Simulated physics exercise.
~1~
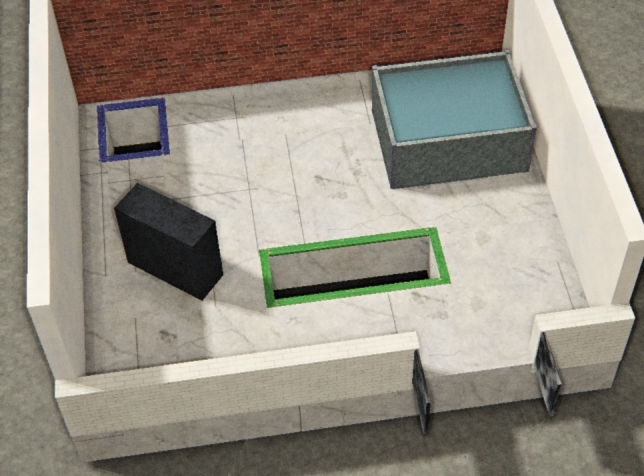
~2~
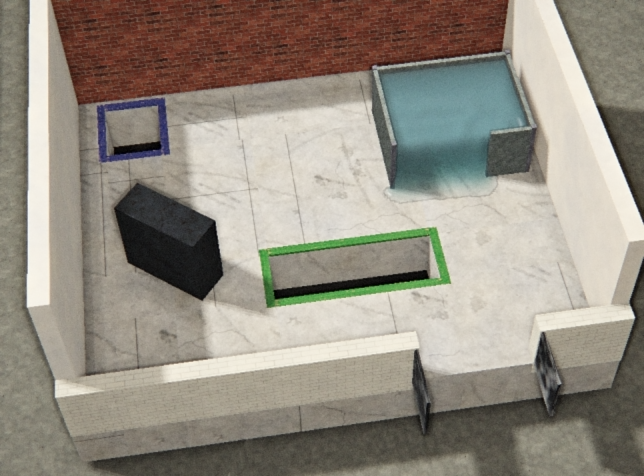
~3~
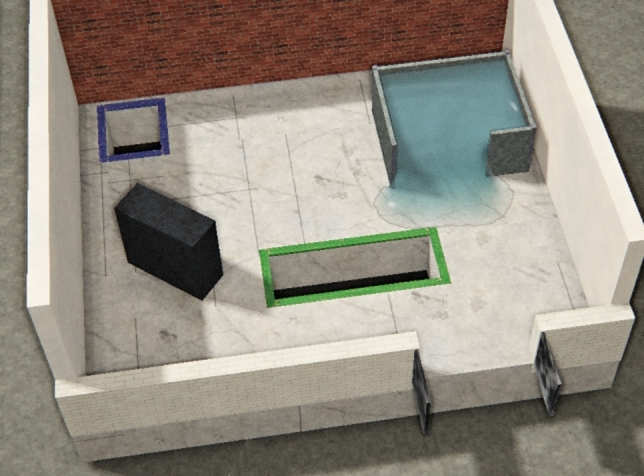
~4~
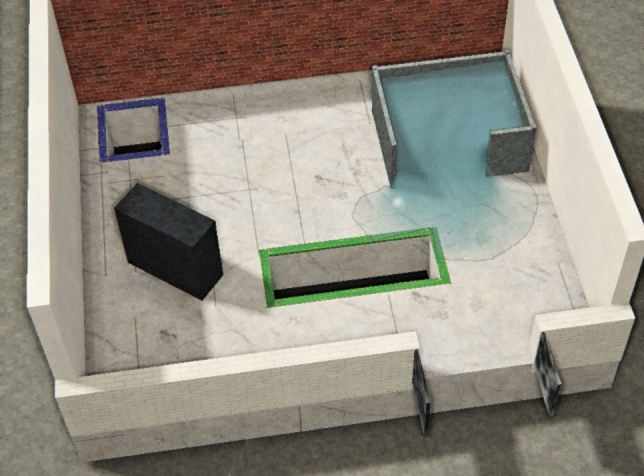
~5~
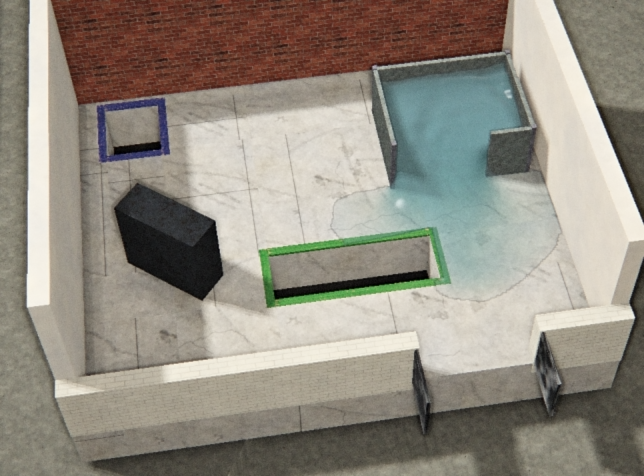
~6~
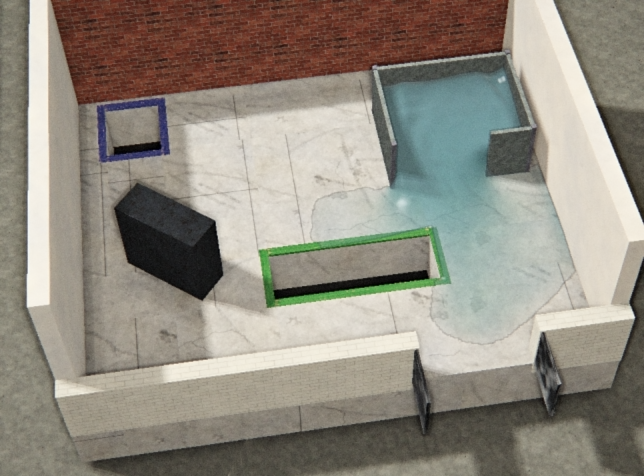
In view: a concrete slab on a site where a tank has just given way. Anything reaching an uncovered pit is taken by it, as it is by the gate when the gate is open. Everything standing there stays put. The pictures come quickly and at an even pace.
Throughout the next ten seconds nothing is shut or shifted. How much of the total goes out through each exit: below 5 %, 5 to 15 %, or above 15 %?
As I see it, the gate will get a big slice beyond fifteen per cent. The green pit will get a big slice beyond fifteen per cent. The blue pit will get a thin slice beneath five per cent.
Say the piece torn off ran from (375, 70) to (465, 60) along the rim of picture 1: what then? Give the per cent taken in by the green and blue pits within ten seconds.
The green pit gets 8 per cent and the blue pit 35 per cent.
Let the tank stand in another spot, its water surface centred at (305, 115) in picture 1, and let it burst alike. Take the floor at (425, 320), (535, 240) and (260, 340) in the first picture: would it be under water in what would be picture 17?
Okay, first one high and dry, second one high and dry, last one got wet.
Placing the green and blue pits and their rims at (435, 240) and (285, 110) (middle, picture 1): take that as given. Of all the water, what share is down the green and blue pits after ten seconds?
Of the total, the green pit holds 90 per cent and the blue pit 0 per cent.
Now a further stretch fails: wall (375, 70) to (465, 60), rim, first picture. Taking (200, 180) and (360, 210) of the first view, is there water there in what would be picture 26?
The first ends up soaked, the second ends up unsoaked.
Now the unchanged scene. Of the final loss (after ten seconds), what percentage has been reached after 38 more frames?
Around 90 percent.
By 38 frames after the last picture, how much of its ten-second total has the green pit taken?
That share would be near 90 %.
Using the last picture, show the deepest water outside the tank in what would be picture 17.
Approximate pixel: (579, 340).
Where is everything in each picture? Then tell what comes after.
In the first picture, still water in the water tank at (452, 101).
In the second picture, the front is at (492, 184), out from the gap at (441, 168).
In the third picture, water pours out at (441, 168) and has run to (503, 206).
In the fourth picture, water pours out at (441, 170) and has run to (491, 253).
In the fifth picture, the front is at (490, 293), out from the gap at (441, 170).
In the sixth picture, the front is at a hidden place, out from the gap at (441, 170).
A moment on, water covers 25 % of the floor; the gate 5 %, the green pit 16 %, the blue pit 0 %.
Next, water covers 20 % of the floor; the gate 11 %, the green pit 27 %, the blue pit 0 %.
Then, water covers 25 % of the floor; the gate 19 %, the green pit 35 %, the blue pit 0 %.
Later, water covers 40 % of the floor; the gate 26 %, the green pit 41 %, the blue pit 0 %.
In the end, water covers 45 % of the floor; the gate 30 %, the green pit 47 %, the blue pit 0 %.
